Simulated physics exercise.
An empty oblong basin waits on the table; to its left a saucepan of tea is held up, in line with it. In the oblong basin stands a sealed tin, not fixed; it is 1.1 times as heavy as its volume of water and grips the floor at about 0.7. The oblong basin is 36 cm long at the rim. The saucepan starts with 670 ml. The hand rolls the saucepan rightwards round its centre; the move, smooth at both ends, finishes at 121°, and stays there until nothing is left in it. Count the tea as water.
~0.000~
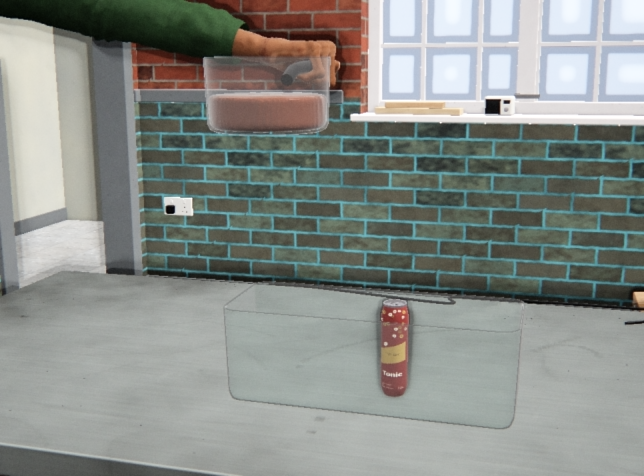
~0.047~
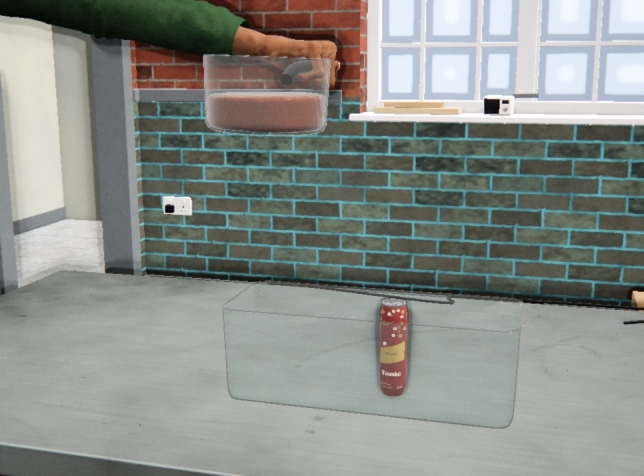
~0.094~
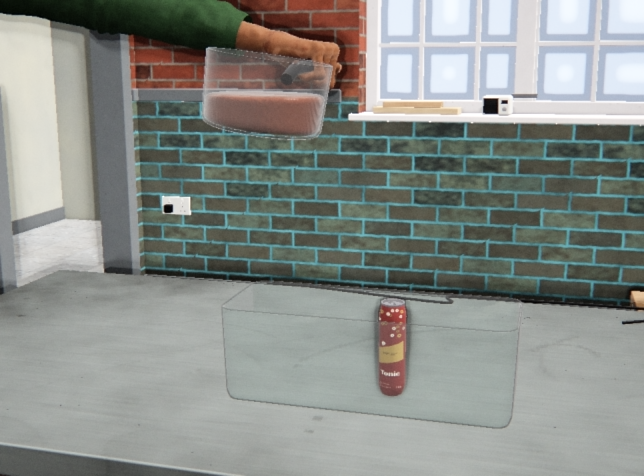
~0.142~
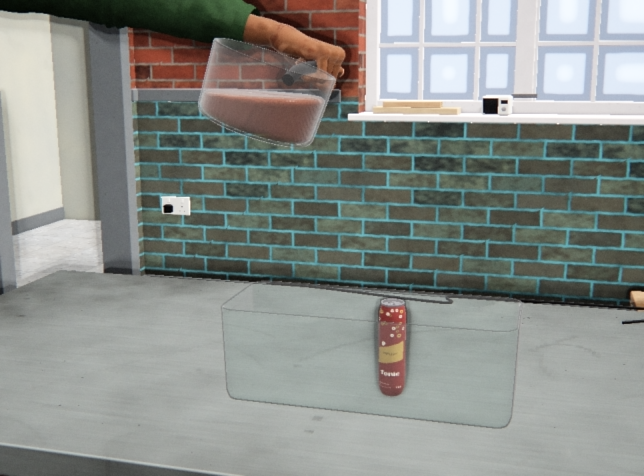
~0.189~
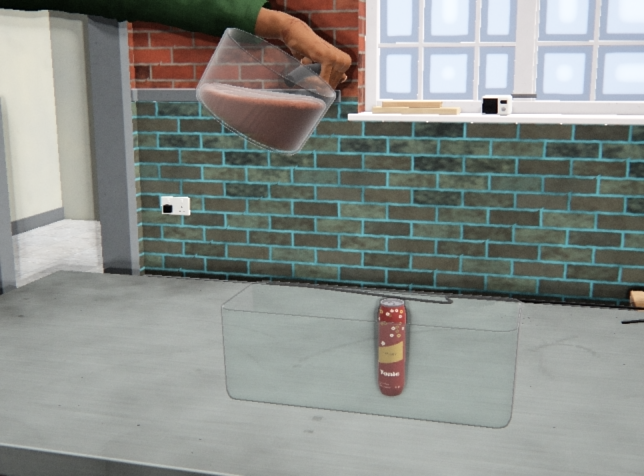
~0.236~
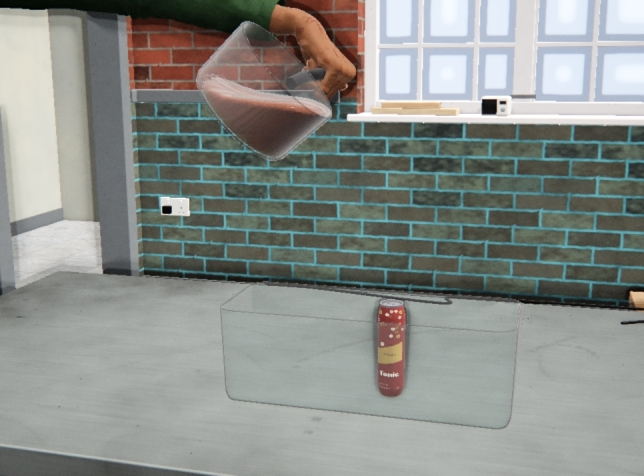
At the start, a green-sleeved arm holds a clear container of reddish-brown liquid nearly level above a table, where a red tin shows through a clear oblong basin. The hand then rolls the container rightwards, slightly at first and then steeply, and the liquid shifts towards its lowered right side.
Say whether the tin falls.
The tin falls.
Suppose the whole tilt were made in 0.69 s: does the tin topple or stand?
The tin falls.
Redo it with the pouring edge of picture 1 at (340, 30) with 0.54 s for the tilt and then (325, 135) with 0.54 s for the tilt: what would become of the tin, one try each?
First it falls; then it keeps standing.
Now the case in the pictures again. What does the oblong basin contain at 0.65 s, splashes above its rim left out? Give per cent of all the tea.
About 84 per cent.
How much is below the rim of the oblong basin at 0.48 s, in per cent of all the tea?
Near 8 in a hundred.
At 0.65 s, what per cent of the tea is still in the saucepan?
About 2 per cent.
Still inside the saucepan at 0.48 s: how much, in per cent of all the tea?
Near 16 in a hundred.
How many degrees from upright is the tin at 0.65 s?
About 5°.
Then, 0.48 s in, the tilt is 117° and 17 per cent is still to pour; the tin stands where it began.
Then, 0.65 s in, the tilt is 121° and 2 per cent is still to pour; the tin stands 2 cm from where it began.
Then, 0.84 s in, the tilt is 121° and 0 per cent is still to pour; the tin leans 27°.
Then, 1.04 s in, the tilt is 121° and 0 per cent is still to pour; the tin lies on its side.
Finally, the tin lies on its side.
